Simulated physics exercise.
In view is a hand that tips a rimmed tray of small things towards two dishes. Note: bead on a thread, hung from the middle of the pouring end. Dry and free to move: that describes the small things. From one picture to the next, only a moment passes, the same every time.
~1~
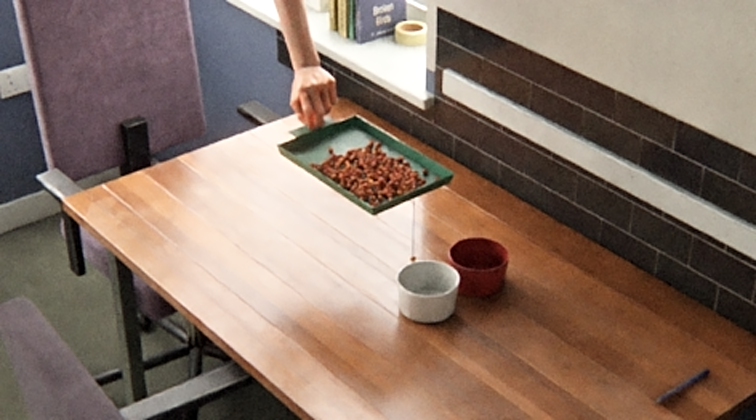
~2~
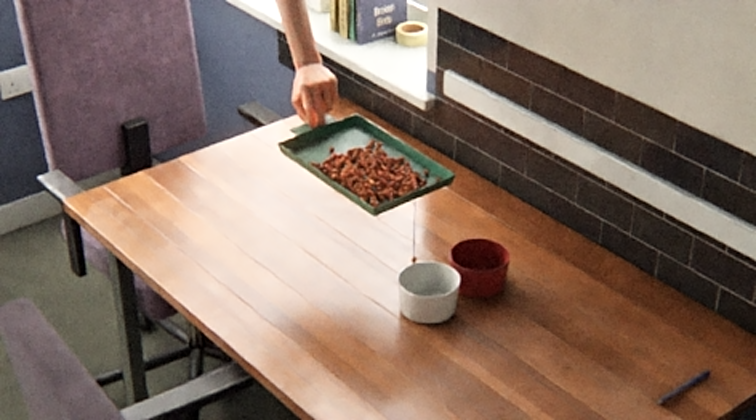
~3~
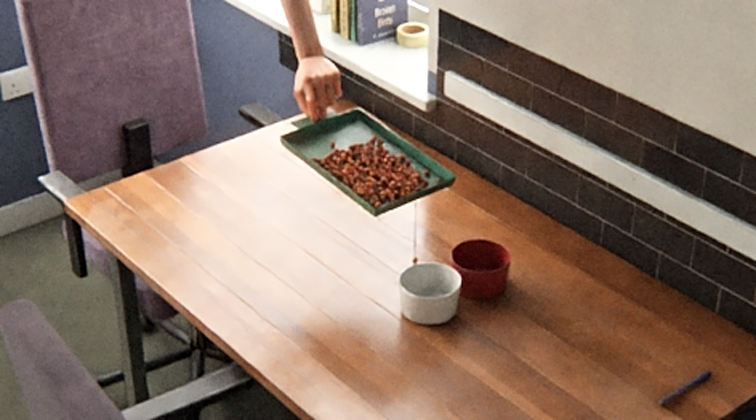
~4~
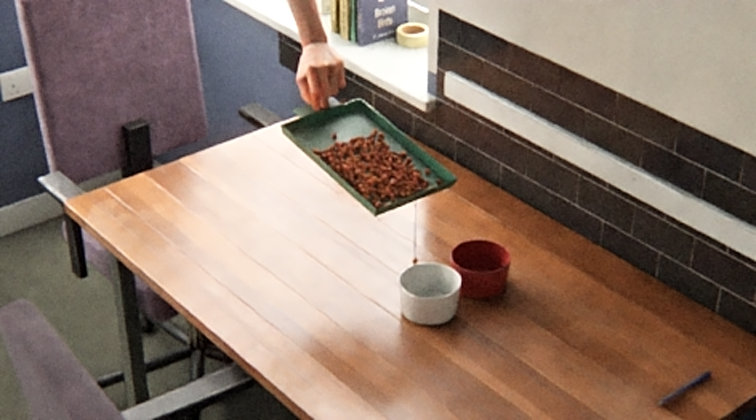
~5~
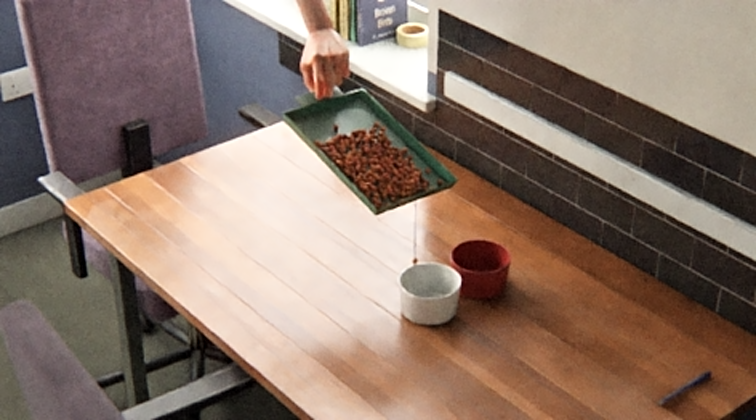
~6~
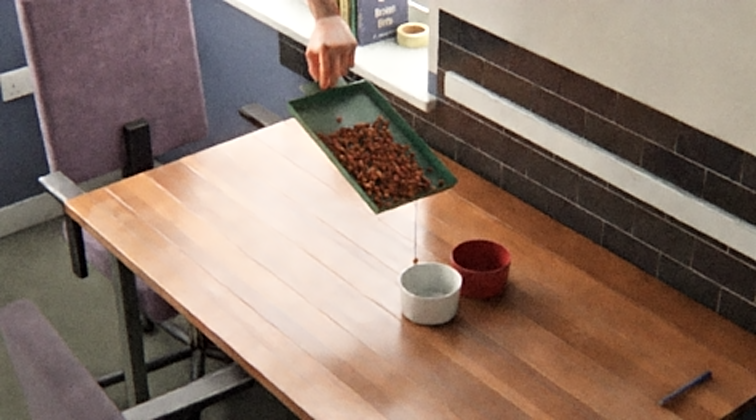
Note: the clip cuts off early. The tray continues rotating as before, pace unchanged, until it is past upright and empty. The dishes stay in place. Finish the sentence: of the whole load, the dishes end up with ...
... more than half.
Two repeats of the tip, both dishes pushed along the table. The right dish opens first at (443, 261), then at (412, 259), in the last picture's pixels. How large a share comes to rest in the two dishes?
The first try gives 50 per cent, the second 0 per cent.
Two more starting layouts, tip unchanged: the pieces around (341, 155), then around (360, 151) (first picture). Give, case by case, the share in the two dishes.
You'd see roughly 70 per cent first and roughly 80 per cent second.
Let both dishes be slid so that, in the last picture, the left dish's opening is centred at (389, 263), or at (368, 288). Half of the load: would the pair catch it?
Try 1: A lesser share; try 2: A lesser share.
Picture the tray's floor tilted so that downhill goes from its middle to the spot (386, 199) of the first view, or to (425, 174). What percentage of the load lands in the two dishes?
Around 40 per cent first, around 40 per cent next.
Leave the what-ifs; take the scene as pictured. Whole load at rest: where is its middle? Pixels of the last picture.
Resting centre, last frame: Roughly (443, 303).
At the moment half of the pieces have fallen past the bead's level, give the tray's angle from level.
Roughly 115 degrees of tilt.
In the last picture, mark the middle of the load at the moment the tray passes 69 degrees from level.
At about (413, 165).
Soon, tray tipped steeply; nearly all on the tray; a stray few in the left dish; a stray few outside both; a stray few in the air.
A while on, tray tipped past a quarter turn; about half on the tray; a stray few in the left dish; a stray few in the right dish; a stray few outside both; about half in the air.
Towards the end, tray tipped past a quarter turn; about half in the left dish; about a quarter in the right dish; about a quarter outside both.
Finally, tray tipped past a quarter turn; about half in the left dish; about a quarter in the right dish; about a quarter outside both.
